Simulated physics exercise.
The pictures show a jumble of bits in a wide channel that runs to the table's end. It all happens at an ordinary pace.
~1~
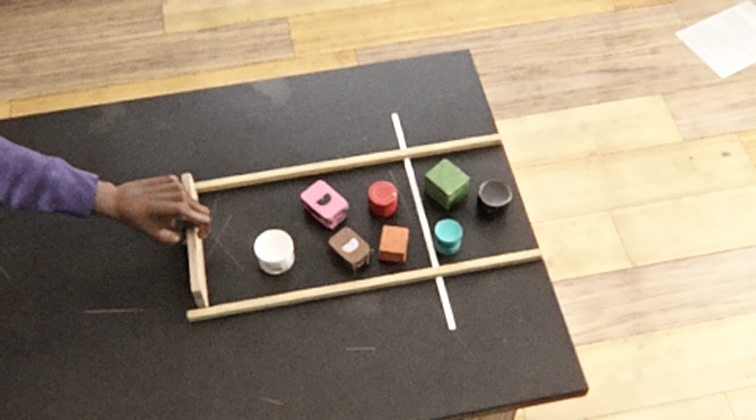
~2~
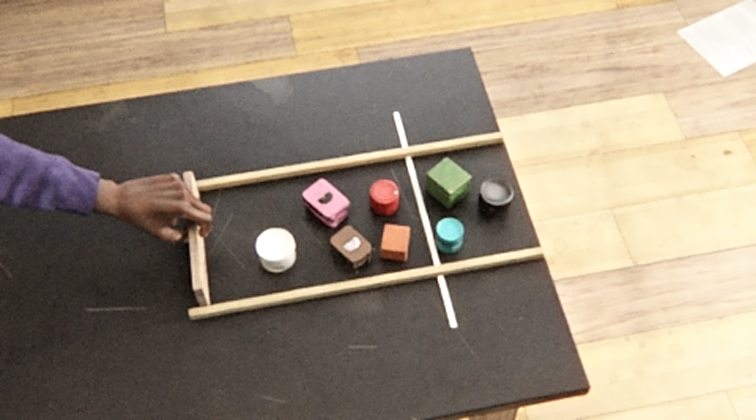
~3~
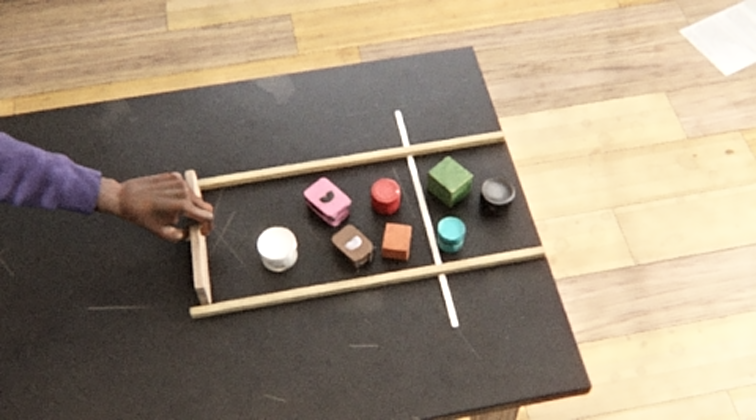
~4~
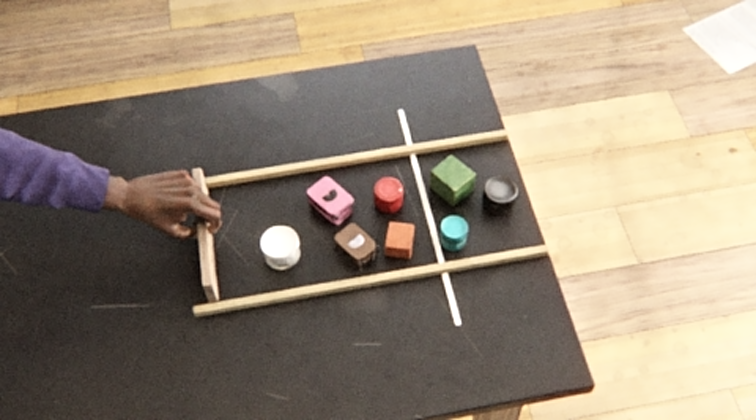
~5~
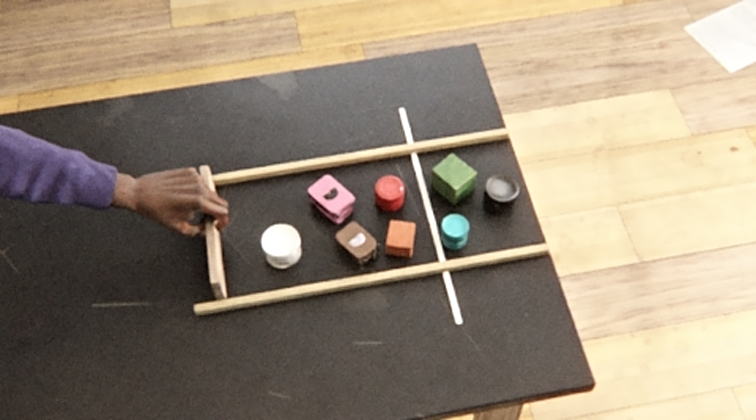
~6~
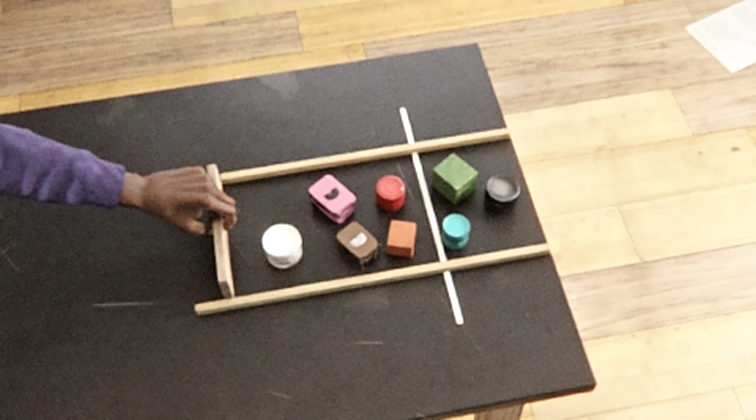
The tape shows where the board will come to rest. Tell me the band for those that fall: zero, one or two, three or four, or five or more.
The number that fall off is zero.
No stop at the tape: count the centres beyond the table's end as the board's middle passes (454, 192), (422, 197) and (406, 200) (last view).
In that order 1, 0 and 0.
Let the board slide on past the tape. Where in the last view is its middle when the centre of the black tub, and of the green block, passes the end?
About (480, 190), and (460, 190) for the other.
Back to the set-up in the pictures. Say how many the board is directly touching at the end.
It touches 2.
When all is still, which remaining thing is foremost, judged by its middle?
It is the turquoise tub.
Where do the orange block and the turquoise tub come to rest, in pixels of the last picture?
The orange block stops around (504, 233); the turquoise tub around (536, 225).
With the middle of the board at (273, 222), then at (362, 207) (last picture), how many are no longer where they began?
At the one place 1, at the other 6.
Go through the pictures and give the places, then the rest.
Black tub (494, 199); green block (446, 184); turquoise tub (448, 238); board (194, 240); tape (421, 212), in the first picture.
Green block (448, 183); brown case (352, 250), in the second picture.
Turquoise tub (451, 235); red lid (386, 197), in the third picture.
Black tub (500, 196); pink case (330, 201), in the fourth picture.
Green block (453, 179); orange block (401, 239), in the fifth picture.
Black tub (502, 194); green block (454, 179); turquoise tub (455, 232); board (220, 231); tape (429, 207), in the sixth picture.
A little later, none off yet; black tub at rest near (502, 194); green block at rest near (454, 179); turquoise tub at rest near (455, 232).
Next, none off yet; black tub at rest near (502, 194); green block moving near (464, 176); turquoise tub shifted well along near (505, 229).
When it is over, the number that fall off is zero.
